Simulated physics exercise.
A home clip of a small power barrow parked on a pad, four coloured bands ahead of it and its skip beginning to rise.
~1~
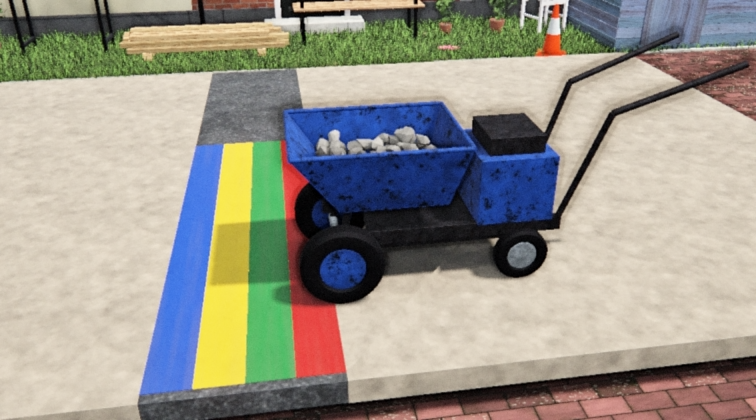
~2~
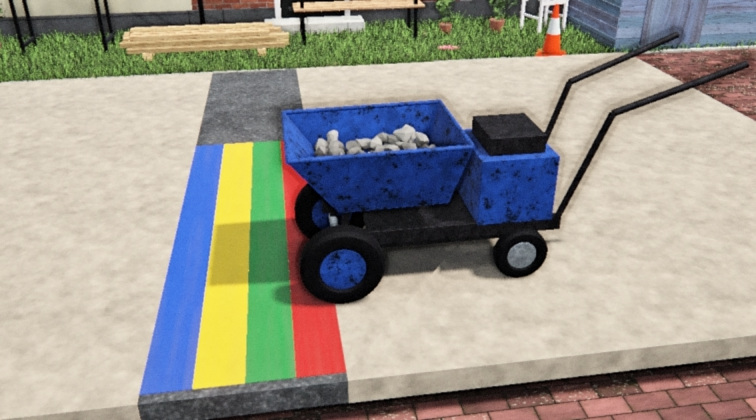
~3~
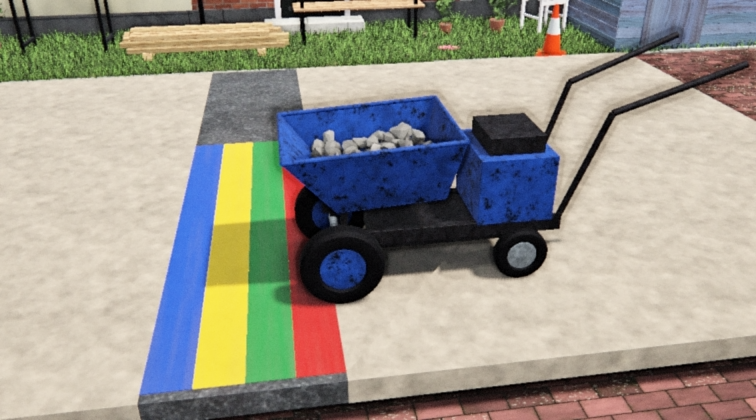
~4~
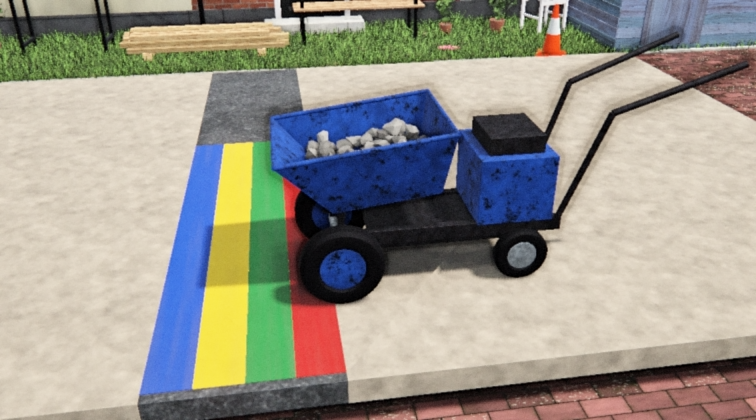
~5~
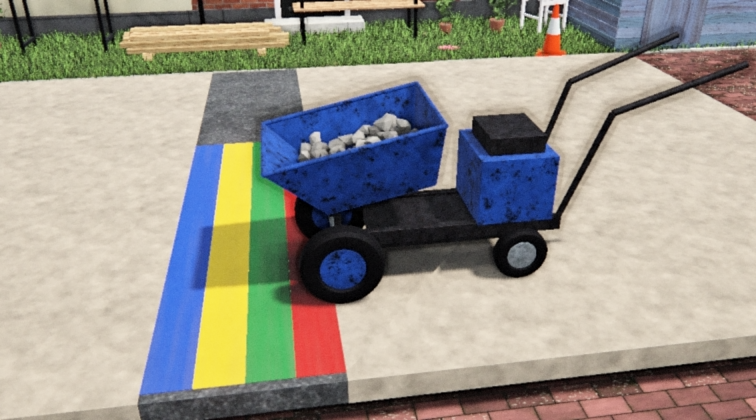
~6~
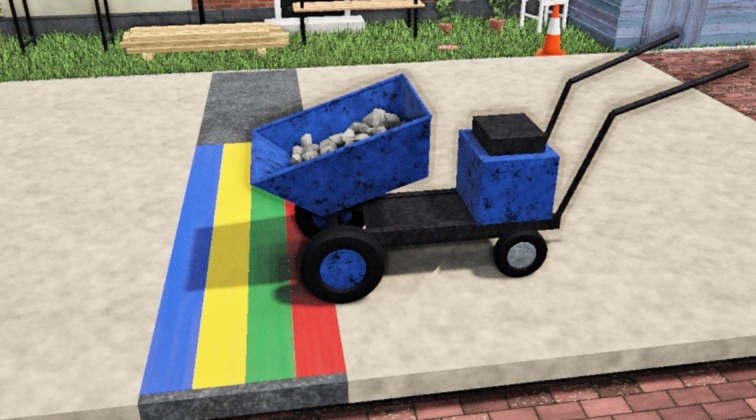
On a pale concrete pad edged by brick paving and grass, seen from a raised, still side view, a small barrow stands near wooden planks and an orange cone. Its blue skip holds grey stones, its black handles reach right, and blue, yellow, green and red bands lie at left. The skip, level at first, slowly shifts left and tilts down toward the bands, the stones still inside.
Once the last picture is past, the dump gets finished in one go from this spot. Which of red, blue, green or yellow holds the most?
Blue.
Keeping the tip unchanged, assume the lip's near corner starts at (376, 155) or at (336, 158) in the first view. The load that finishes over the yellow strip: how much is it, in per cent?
First try: Some 20 %; second try: 40 %.
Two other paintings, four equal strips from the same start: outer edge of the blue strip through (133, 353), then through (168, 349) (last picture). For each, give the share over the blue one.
Near 40 and then 40 in a hundred.
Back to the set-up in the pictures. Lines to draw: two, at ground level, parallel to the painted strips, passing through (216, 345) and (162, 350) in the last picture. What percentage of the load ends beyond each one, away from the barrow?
About 70 percent, then about 30 percent.
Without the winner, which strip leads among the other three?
It's the strip in yellow next.
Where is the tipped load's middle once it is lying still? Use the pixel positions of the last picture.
The centre comes to rest near (185, 274).
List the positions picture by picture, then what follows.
In the first frame, lip of the skip near (290, 161), level; top of the load near (393, 151), broken stones; red strip near (316, 330); green strip near (270, 334); yellow strip near (222, 339); blue strip near (174, 344).
In the second frame, lip of the skip near (288, 162), level; top of the load near (392, 150).
In the third frame, lip of the skip near (282, 165), tipped barely; top of the load near (395, 157).
In the fourth frame, lip of the skip near (274, 169), tipped a little; top of the load near (399, 142).
In the fifth frame, lip of the skip near (264, 175), tipped a little; top of the load near (390, 138).
In the sixth frame, lip of the skip near (252, 184), tipped clearly; top of the load near (391, 139); red strip near (316, 330); green strip near (270, 334); yellow strip near (222, 339); blue strip near (174, 344).
Shortly afterwards, skip tipped steeply; the whole lot in the skip.
Next, skip tipped right over; all but a few in the skip; only a few over the blue strip.
Some moments later, skip tipped right over; near a quarter in the skip; a little over the yellow strip; near a third over the blue strip; near a quarter off the paint.
In the end, skip tipped right over; near a quarter in the skip; none at all over the red strip; none at all over the green strip; a little over the yellow strip; near a third over the blue strip; near a quarter off the paint.
